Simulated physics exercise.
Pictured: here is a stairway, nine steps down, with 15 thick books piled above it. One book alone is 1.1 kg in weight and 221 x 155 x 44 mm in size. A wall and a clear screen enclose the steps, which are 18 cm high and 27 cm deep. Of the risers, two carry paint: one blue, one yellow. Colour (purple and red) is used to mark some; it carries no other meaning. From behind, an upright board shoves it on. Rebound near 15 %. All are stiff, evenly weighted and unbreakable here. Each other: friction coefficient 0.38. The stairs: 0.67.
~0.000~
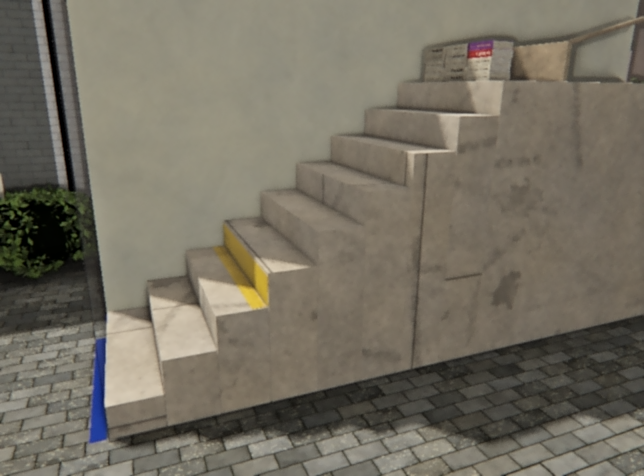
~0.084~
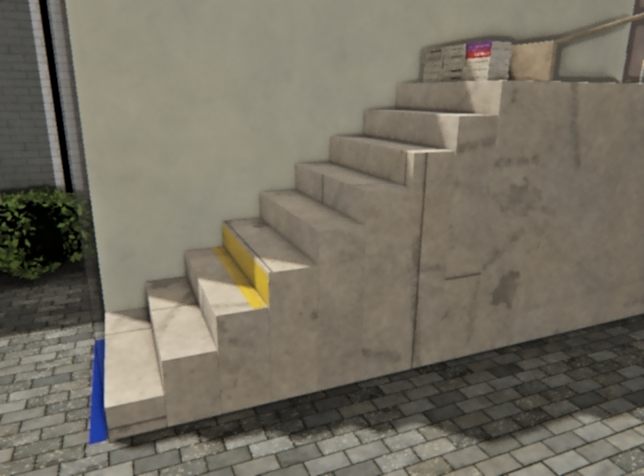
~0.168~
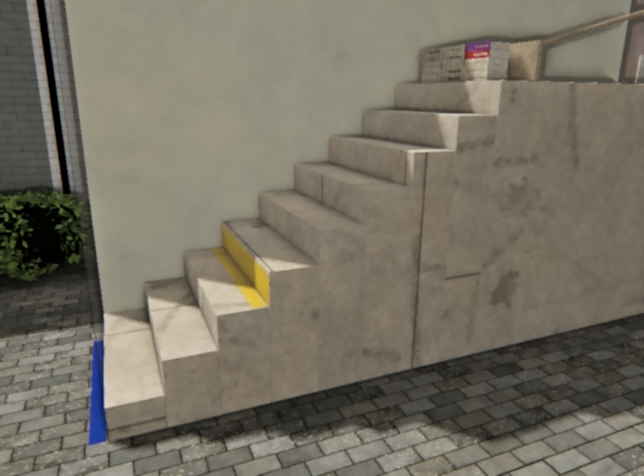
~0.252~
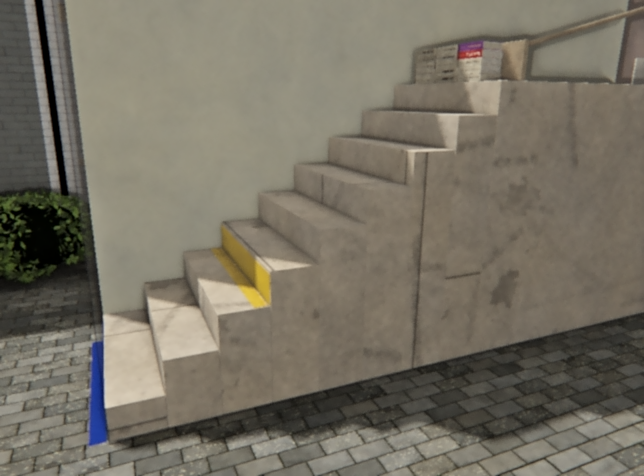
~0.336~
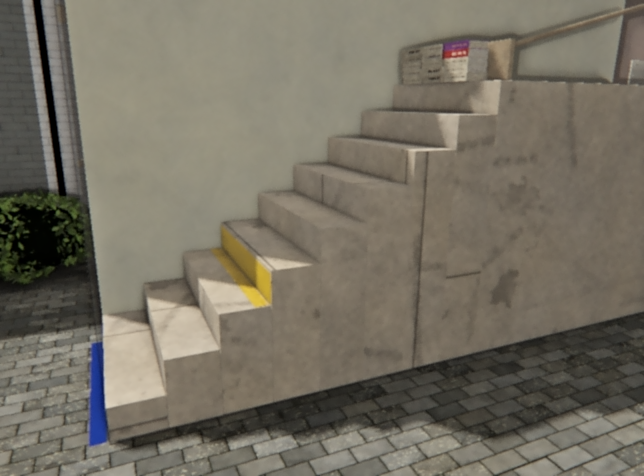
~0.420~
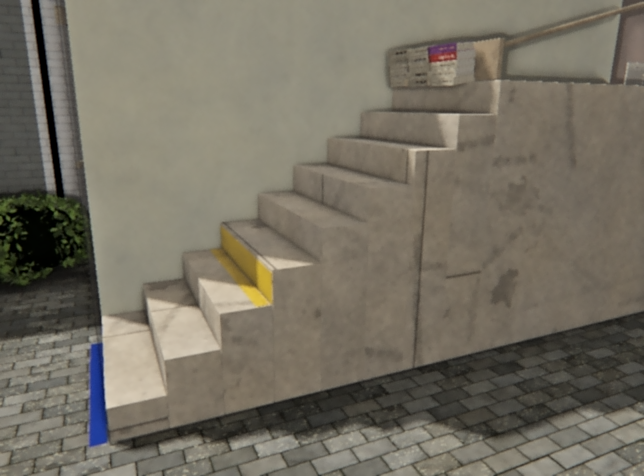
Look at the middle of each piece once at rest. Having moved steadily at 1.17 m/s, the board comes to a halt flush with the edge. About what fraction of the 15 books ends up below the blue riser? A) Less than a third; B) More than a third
Option A: Less than a third.
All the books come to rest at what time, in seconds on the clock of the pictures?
2.0 s or so.
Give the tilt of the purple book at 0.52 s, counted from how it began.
Roughly 30 degrees.
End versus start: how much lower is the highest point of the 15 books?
It sits roughly 36 centimetres lower.
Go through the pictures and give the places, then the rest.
In the first frame (each place is the centre of the face we see best; the camera moves round a little), board (570, 49) 49 cm from the edge; blue riser, near end, (98, 430); yellow riser, near end, (254, 301); red book (479, 54); purple book (480, 46); all in place.
The second frame shows board (555, 49) 39 cm from the edge; red book (478, 54).
The third frame shows board (541, 49) 29 cm from the edge; red book (476, 55).
The fourth frame shows board (527, 48) 19 cm from the edge; red book (469, 54) moved 52 mm; purple book (470, 47) moved 50 mm; 15 have shifted.
The fifth frame shows board (513, 47) 9 cm from the edge; purple book (455, 46) moved 16 cm; red book (455, 54) moved 16 cm; 15 have shifted.
The sixth frame shows board (502, 47) 15 mm from the edge; blue riser, near end, (98, 433); yellow riser, near end, (257, 299); purple book (441, 49) tilted 8°; red book (442, 57) tilted 8°; steepest lean 10°, the book at (441, 82); 15 have shifted.
By 0.52 s, none of the 15 books below the blue riser, 15 disturbed; purple book tilted 31°, 11 cm lower; red book tilted 29°, 11 cm lower.
By 0.72 s, none of the 15 books below the blue riser, 15 disturbed; red book tilted 47°, 38 cm lower; purple book tilted 45°, 38 cm lower.
By 1.06 s, none of the 15 books below the blue riser, 15 disturbed; red book on its side; purple book on its side.
By 1.58 s, 1 of the 15 books below the blue riser; red book upside down; purple book tilted 3°, 1.41 m lower.
When it is over (2.4 s), 2 of the 15 books below the blue riser; purple book upside down; red book upside down. That is 13 per cent. In pixels of the last frame, middles, purple book near (36, 470), red book near (335, 214).
